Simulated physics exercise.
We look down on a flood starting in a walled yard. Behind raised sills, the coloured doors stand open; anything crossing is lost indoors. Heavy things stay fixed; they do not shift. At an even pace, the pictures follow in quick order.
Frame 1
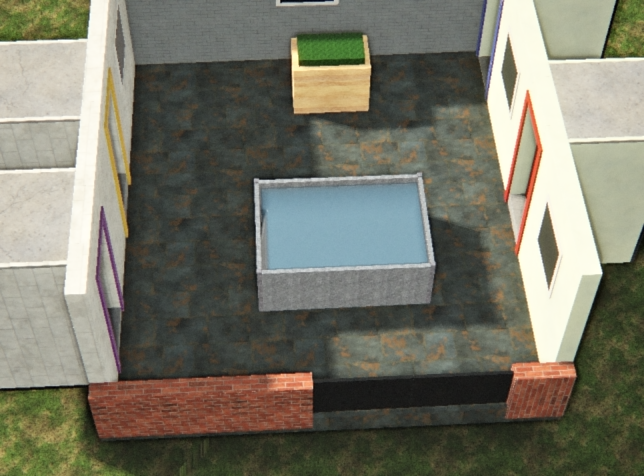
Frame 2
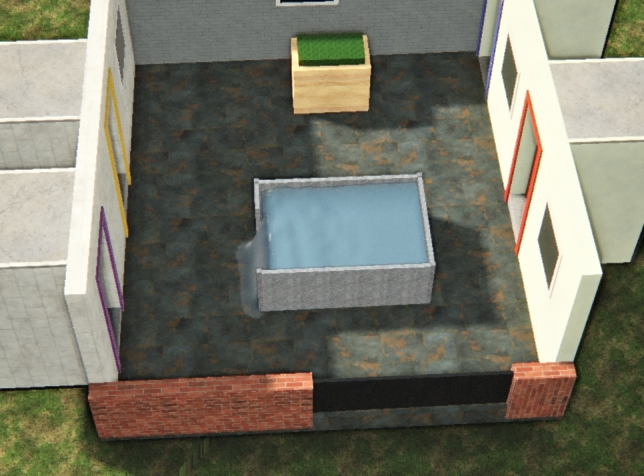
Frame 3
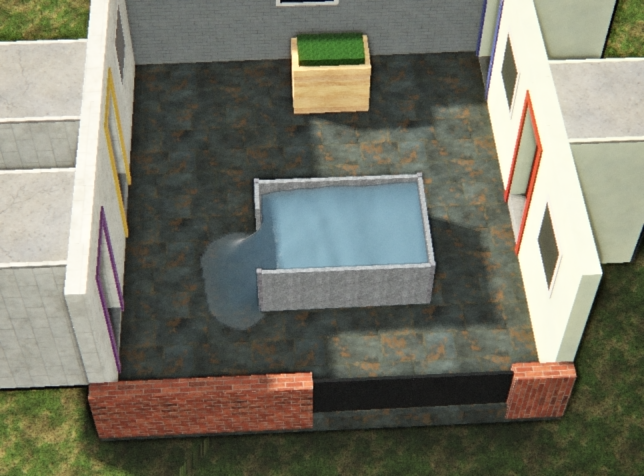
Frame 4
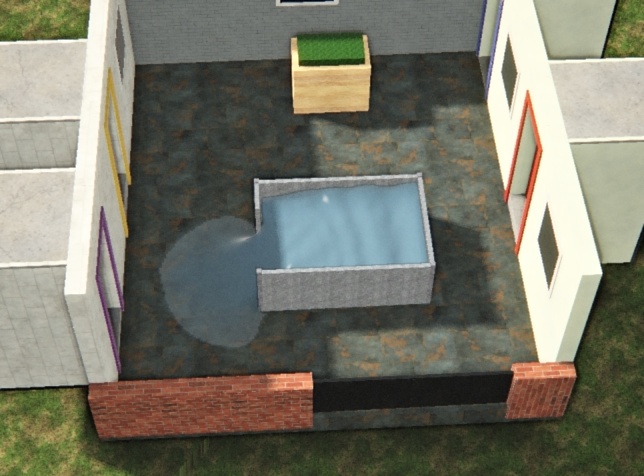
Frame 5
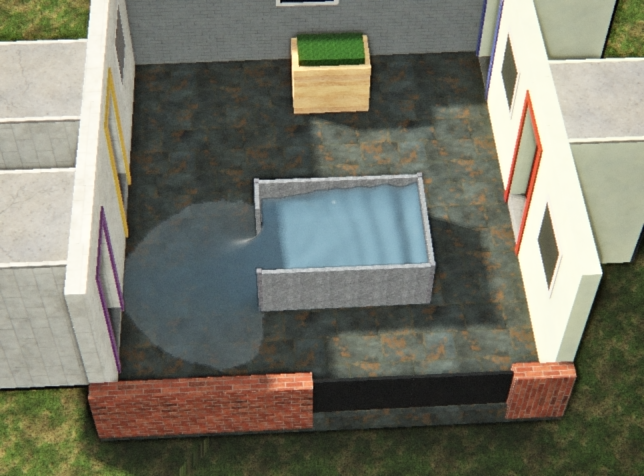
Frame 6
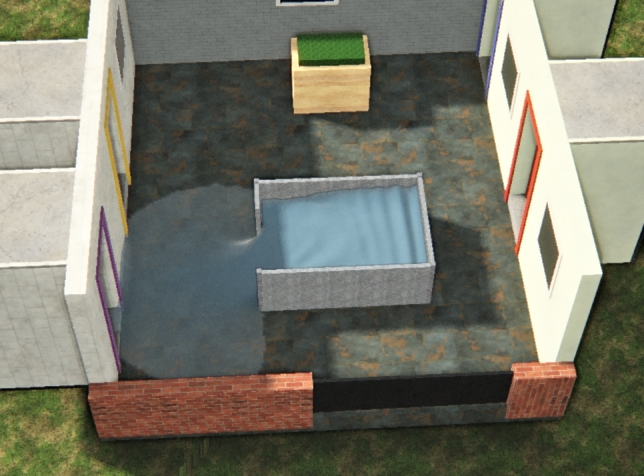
Water pours from the left side of a gray tank and spreads across the dark yard floor.
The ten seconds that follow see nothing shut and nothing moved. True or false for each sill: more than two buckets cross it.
Yellow door - false; purple door - true; red door - false; blue door - true.
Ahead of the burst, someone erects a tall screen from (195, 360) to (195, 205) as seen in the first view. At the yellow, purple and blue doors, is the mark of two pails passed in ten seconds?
Here's how it goes: The yellow door doesn't get there, then the purple door doesn't get there, and the blue door gets past it.
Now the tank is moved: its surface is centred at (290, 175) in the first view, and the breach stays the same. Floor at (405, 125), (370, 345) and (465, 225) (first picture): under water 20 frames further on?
Spot one is not touched, spot two is touched, spot three is not touched.
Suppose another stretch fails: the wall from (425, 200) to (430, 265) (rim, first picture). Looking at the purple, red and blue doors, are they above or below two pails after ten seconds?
Lab note: The purple one tops the threshold; the red one tops the threshold; the blue one tops the threshold.
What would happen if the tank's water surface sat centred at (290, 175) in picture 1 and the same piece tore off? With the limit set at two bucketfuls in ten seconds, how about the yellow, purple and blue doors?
Yellow exceeds the threshold, purple exceeds the threshold, blue exceeds the threshold.
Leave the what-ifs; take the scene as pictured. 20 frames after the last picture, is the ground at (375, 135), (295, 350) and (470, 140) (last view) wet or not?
In turn, the points end up high and dry, soaked and high and dry.
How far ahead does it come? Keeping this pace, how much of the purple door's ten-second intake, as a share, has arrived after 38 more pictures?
Approximately 95 per cent.
A moment on, water covers 20 % of the floor; the yellow door wet at the sill, nothing in, the purple door over two buckets in, the red door not reached, the blue door not reached.
Next, water covers 30 % of the floor; the yellow door wet at the sill, nothing in, the purple door far over two buckets in, the red door not reached, the blue door not reached.
Then, water covers 60 % of the floor; the yellow door wet at the sill, nothing in, the purple door far over two buckets in, the red door not reached, the blue door not reached.
Later, water covers 85 % of the floor; the yellow door wet at the sill, nothing in, the purple door far over two buckets in, the red door wet at the sill, nothing in, the blue door over two buckets in.
In the end, water covers 100 % of the floor; the yellow door wet at the sill, nothing in, the purple door far over two buckets in, the red door wet at the sill, nothing in, the blue door over two buckets in.
